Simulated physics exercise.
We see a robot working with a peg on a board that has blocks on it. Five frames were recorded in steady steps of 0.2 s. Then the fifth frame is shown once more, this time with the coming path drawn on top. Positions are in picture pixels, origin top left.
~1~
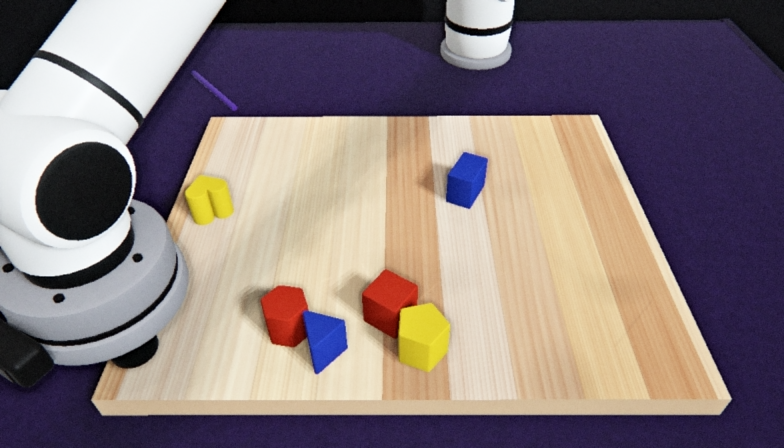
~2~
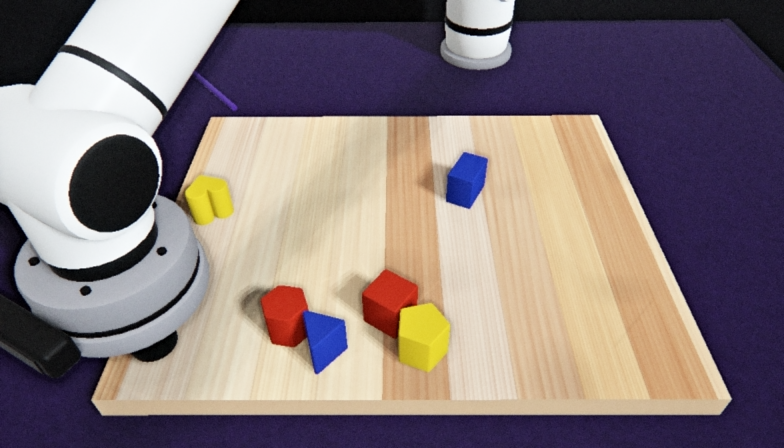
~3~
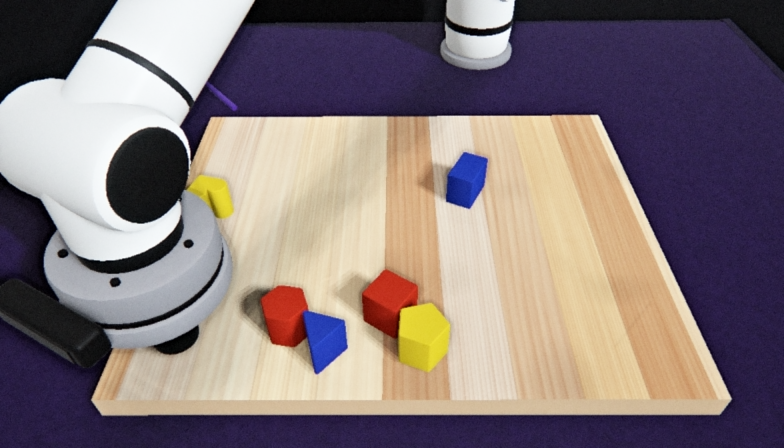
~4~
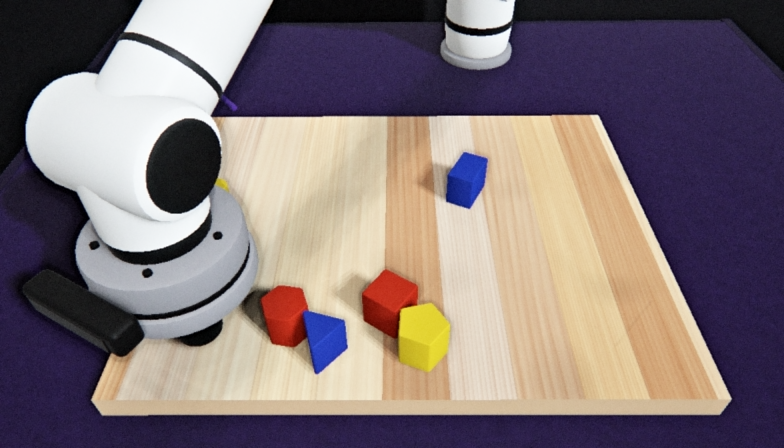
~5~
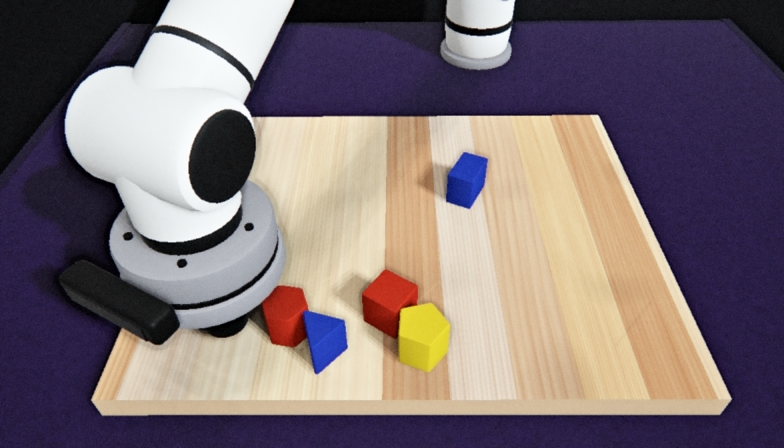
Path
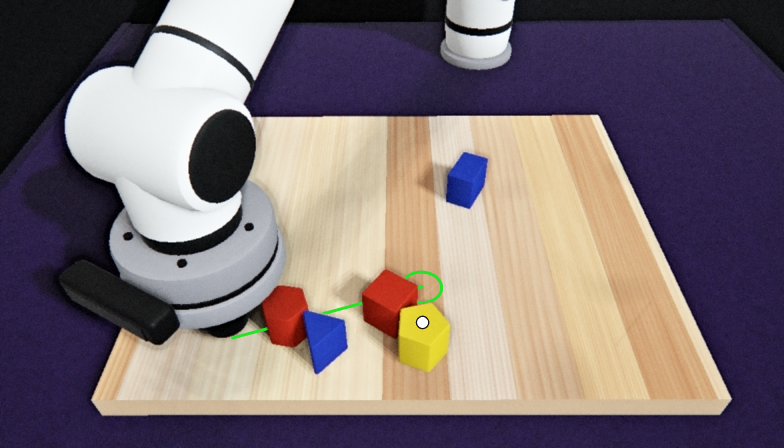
A white robot arm glides steadily rightward over the left side of a wooden board, passing in front of a yellow block and gradually hiding it from view. It ends close beside a red hexagonal block, which stays still, as do the blue triangle and the other visible blocks.
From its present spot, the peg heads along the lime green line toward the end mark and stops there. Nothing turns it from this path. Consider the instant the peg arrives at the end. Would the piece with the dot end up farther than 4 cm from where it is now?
My answer is no.
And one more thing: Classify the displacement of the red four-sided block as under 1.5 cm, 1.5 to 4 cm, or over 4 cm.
Travel: Beyond 4 cm.
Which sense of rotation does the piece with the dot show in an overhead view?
Seen from overhead, it turns clockwise.
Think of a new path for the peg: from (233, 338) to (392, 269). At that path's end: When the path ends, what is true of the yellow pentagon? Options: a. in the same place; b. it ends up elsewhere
b: It ends up elsewhere.
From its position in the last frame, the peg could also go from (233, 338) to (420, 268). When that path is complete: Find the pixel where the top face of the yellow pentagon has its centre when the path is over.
I predict (449, 331).
The drawn path runs from (233, 338) to (422, 287); the dot is on the yellow pentagon.
What follows on the original path. One third of the way, peg (297, 304); red hexagonal block (338, 293), turned 20° clockwise; blue triangular block (336, 330), turned 60° clockwise.
Two thirds of the way, peg (362, 287); red hexagonal block (403, 281), turned 35° clockwise; blue triangular block (336, 331), turned 70° clockwise; red four-sided block (452, 282); yellow pentagon (445, 327), turned 55° clockwise.
At the end, peg (422, 270); red hexagonal block (458, 281), turned 95° clockwise; blue triangular block (336, 331), turned 70° clockwise; red four-sided block (500, 291), turned 20° anticlockwise; yellow pentagon (445, 327), turned 55° clockwise.
